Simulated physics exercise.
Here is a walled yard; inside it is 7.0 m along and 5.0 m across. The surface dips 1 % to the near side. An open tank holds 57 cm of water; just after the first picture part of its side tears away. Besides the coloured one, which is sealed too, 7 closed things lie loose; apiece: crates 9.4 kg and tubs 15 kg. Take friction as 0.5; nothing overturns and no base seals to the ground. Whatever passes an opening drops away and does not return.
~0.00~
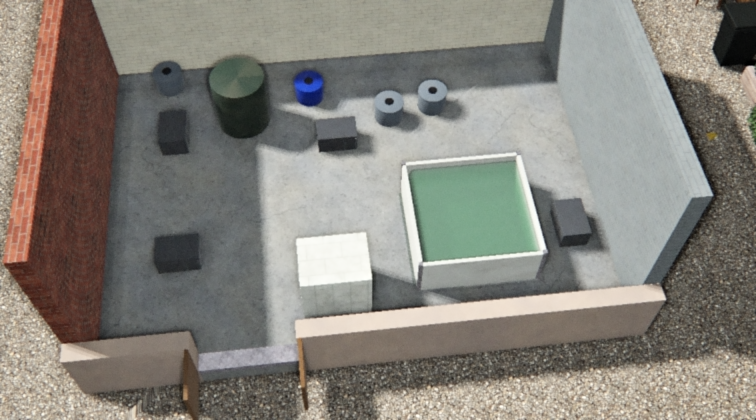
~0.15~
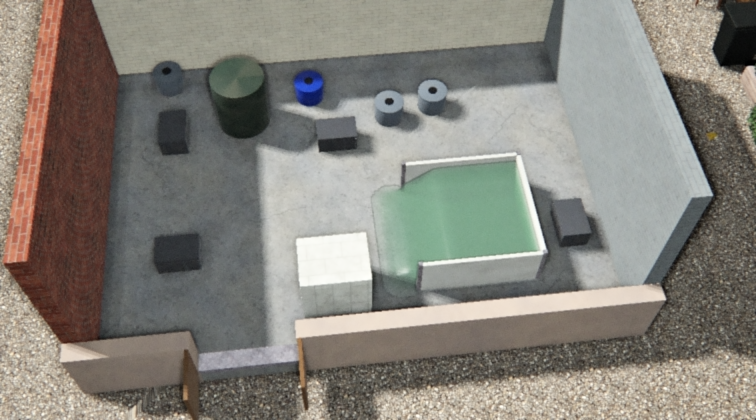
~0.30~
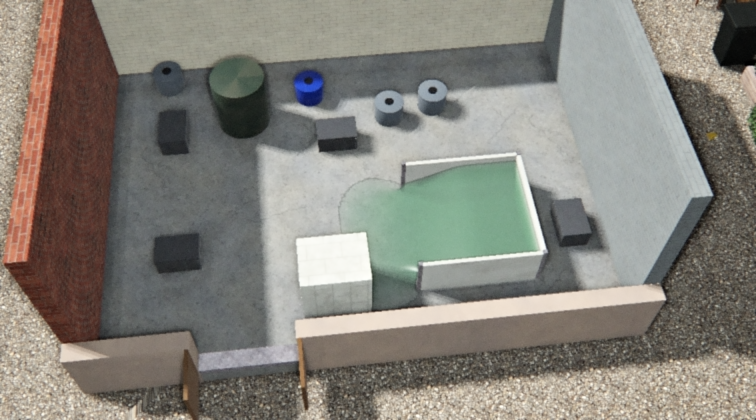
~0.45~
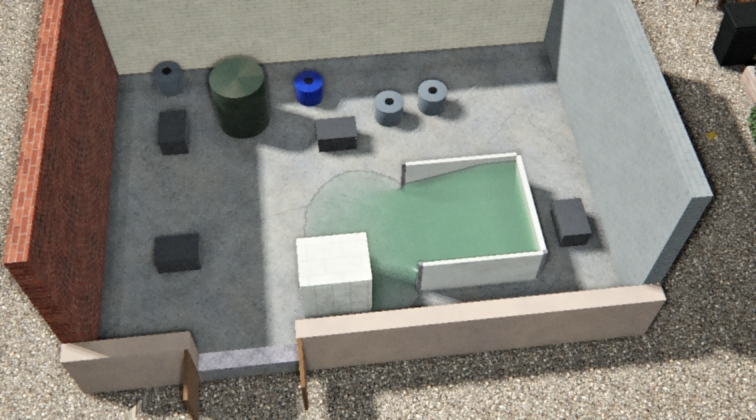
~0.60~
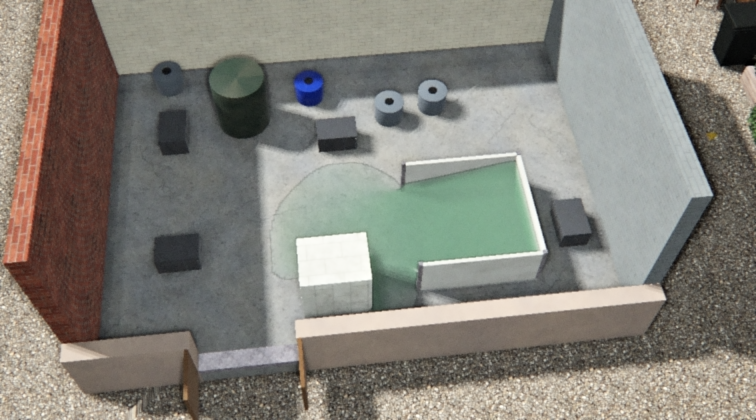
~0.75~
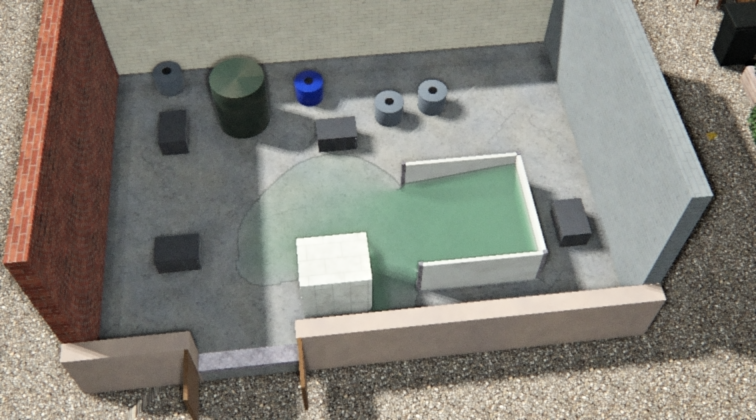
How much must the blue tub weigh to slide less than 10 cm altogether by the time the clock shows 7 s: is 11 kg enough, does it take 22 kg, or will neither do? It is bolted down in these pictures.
I expect that the lower weight is enough.
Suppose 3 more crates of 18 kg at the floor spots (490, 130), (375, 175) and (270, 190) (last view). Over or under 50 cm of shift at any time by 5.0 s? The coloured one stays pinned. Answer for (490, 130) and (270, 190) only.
In that order: Less, more.
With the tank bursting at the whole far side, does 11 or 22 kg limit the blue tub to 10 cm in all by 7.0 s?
Then neither weight holds it.
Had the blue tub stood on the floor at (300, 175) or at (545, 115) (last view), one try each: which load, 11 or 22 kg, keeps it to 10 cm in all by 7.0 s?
In that order: Neither is enough; the smaller is enough.
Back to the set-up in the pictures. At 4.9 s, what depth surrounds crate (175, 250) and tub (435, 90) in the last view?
Roughly 9 and 0 cm.
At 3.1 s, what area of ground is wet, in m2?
Some 21 m2.
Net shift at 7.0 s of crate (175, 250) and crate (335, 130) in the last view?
In that order: 100 cm, 5 cm.
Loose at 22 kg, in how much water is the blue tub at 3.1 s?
Roughly 1 cm.
After 1.4 s the blue tub would be 0 cm from its start with 11 kg and 0 cm from its start with 22 kg; 0 cm of water round it then.
After 3.1 s the blue tub would be 0 cm from its start with 11 kg and 0 cm from its start with 22 kg; 1 cm of water round it then.
After 4.9 s the blue tub would be 0 cm from its start with 11 kg and 0 cm from its start with 22 kg; 3 cm of water round it then.
After 7.0 s the blue tub would be 0 cm from its start with 11 kg and 0 cm from its start with 22 kg; 2 cm of water round it then.
